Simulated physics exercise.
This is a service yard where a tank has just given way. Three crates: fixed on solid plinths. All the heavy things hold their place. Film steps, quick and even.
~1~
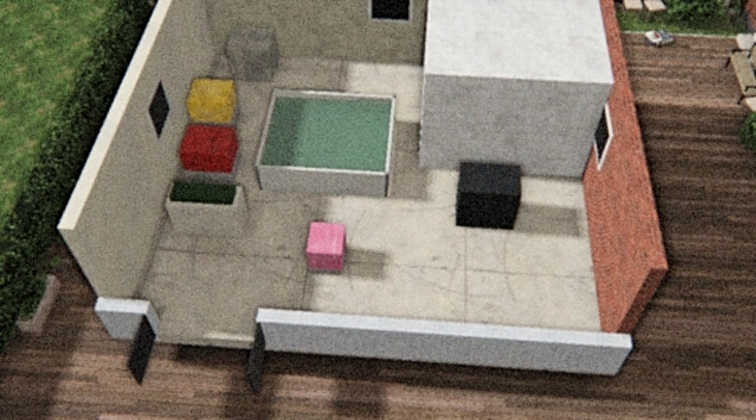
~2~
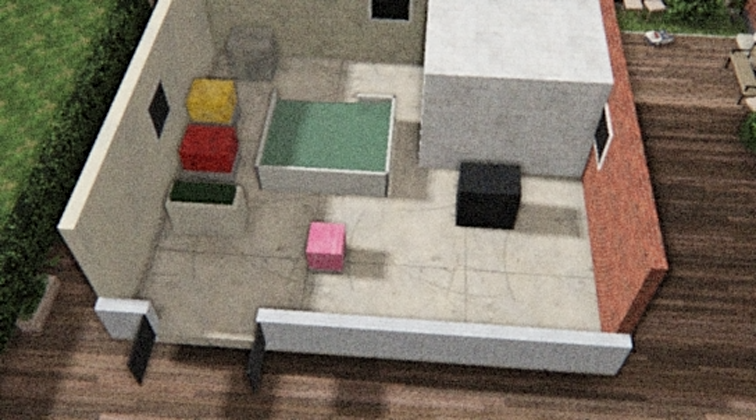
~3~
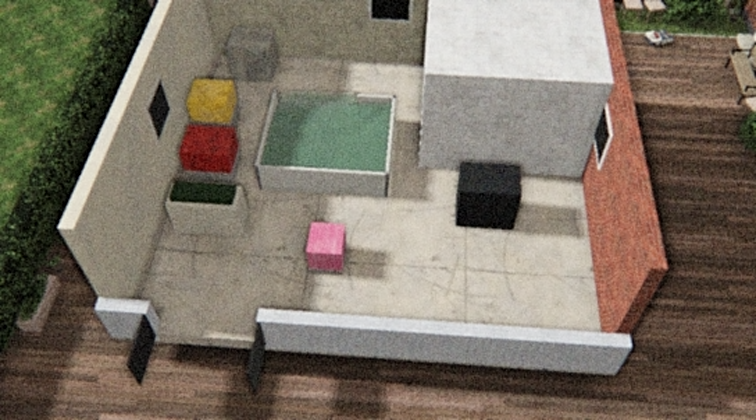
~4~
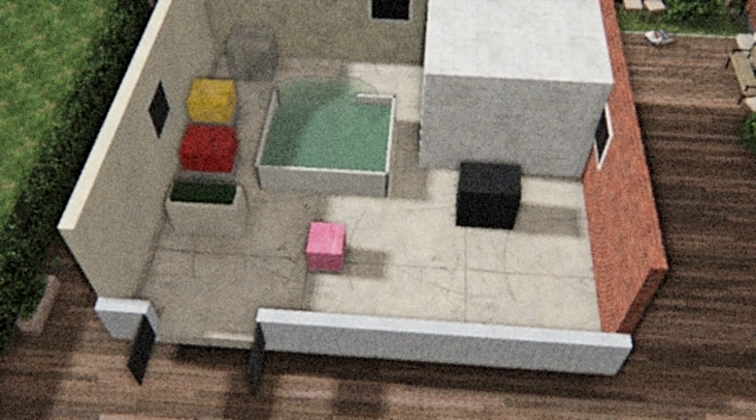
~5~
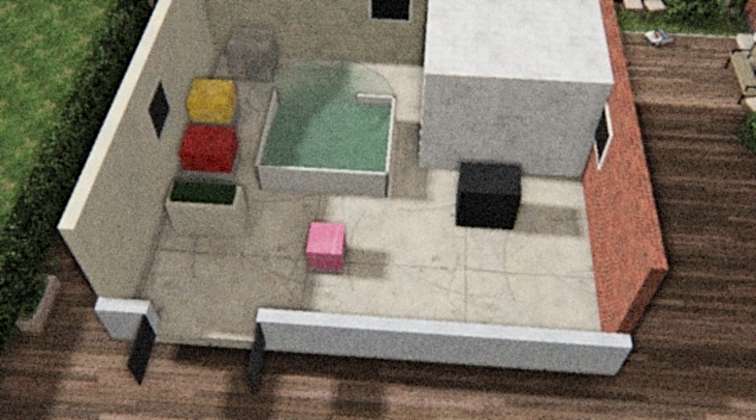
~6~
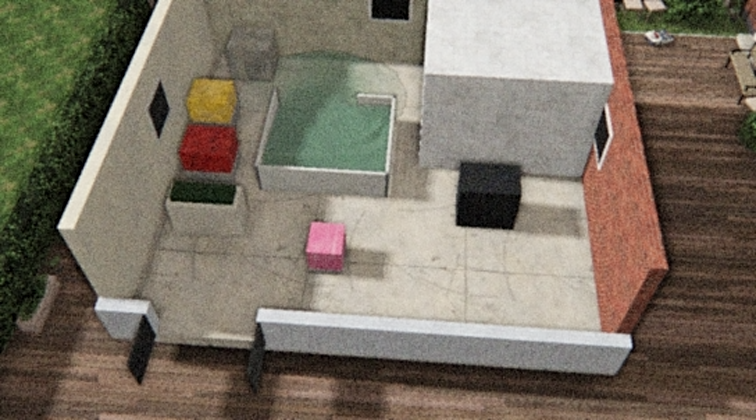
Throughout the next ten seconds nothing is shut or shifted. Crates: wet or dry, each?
Pink crate dry, yellow crate dry, red crate dry.
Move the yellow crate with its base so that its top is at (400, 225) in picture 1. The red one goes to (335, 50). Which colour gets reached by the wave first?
I'd say it is the crate marked red.
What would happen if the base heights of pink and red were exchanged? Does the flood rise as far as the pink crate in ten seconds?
Then: The pink crate is not reached.
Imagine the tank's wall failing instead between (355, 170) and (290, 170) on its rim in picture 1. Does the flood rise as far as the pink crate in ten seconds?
Note: Pink crate gets reached.
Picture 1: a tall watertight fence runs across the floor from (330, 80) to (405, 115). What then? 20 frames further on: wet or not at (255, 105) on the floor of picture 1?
My call: Soaked.
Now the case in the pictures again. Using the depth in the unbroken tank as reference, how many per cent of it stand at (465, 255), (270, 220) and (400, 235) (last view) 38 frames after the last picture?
4, 4 and 6 in a hundred, in turn.
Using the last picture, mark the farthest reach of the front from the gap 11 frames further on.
The farthest wet spot is near (216, 54).
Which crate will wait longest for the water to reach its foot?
My pick is the one in pink.
A moment on, water covers 15 % of the floor; the pink crate not reached, the yellow crate not reached, the red crate not reached.
Next, water covers 20 % of the floor; the pink crate not reached, the yellow crate water round its plinth, the red crate not reached.
Then, water covers 35 % of the floor; the pink crate not reached, the yellow crate water round its plinth, the red crate water round its plinth.
Later, water covers 65 % of the floor; the pink crate water round its plinth, the yellow crate water round its plinth, the red crate water round its plinth.
In the end, water covers 95 % of the floor; the pink crate stayed above the water, the yellow crate stayed above the water, the red crate stayed above the water.
